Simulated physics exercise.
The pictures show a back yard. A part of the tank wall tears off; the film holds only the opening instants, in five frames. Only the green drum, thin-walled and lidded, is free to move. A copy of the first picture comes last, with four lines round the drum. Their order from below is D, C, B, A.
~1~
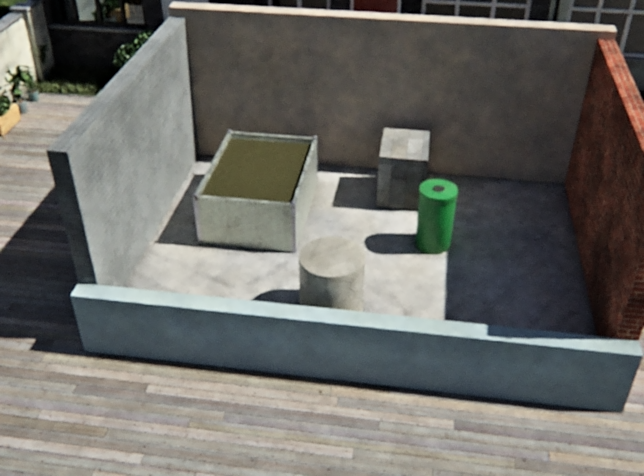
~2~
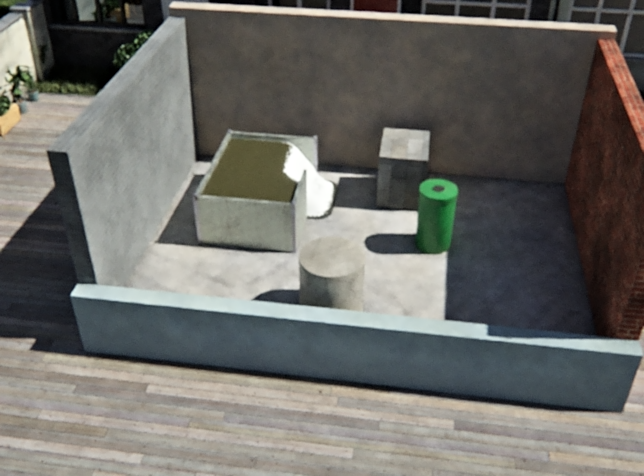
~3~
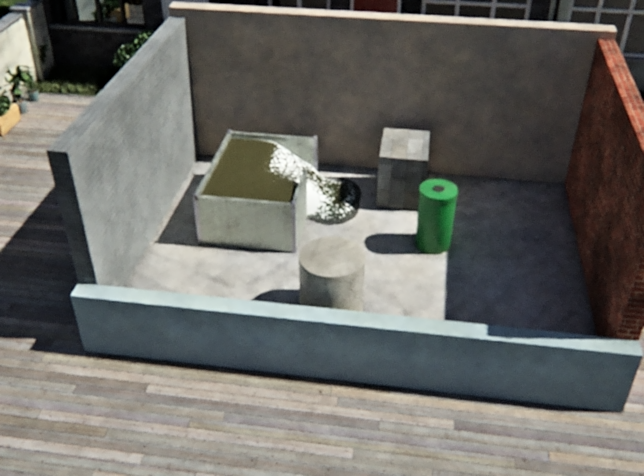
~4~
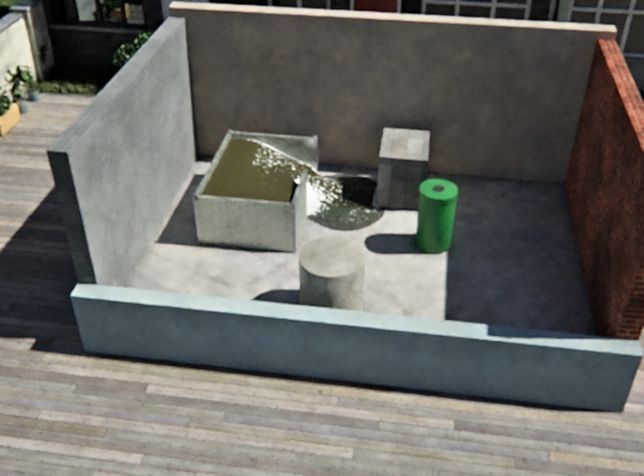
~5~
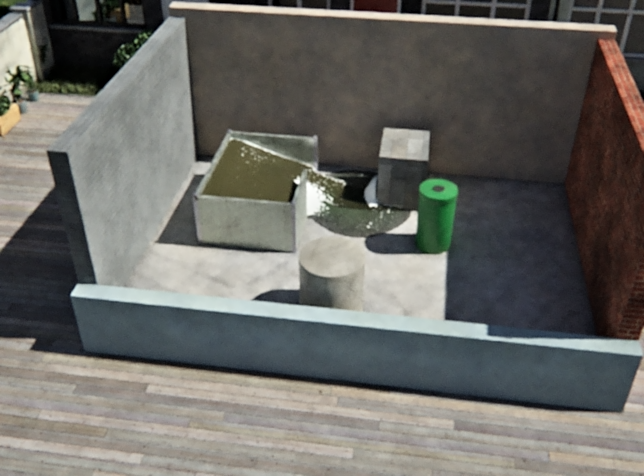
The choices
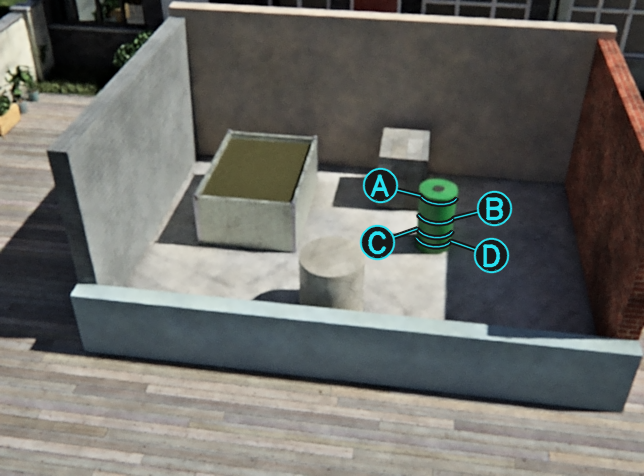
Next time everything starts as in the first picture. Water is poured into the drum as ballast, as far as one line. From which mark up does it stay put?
Level C.
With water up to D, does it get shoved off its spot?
Yes, it does.
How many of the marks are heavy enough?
Three of the four.
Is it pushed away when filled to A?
No, not at all.
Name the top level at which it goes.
That would be D.
On the marked copy, A at (438, 204); B at (435, 223); C at (434, 237); D at (433, 246); from the bottom up D, C, B, A.
For level A, it does not move.
For level B, it does not move.
For level C, it shifts by a finger or two and stays.
For level D, it is pushed about its own width away.
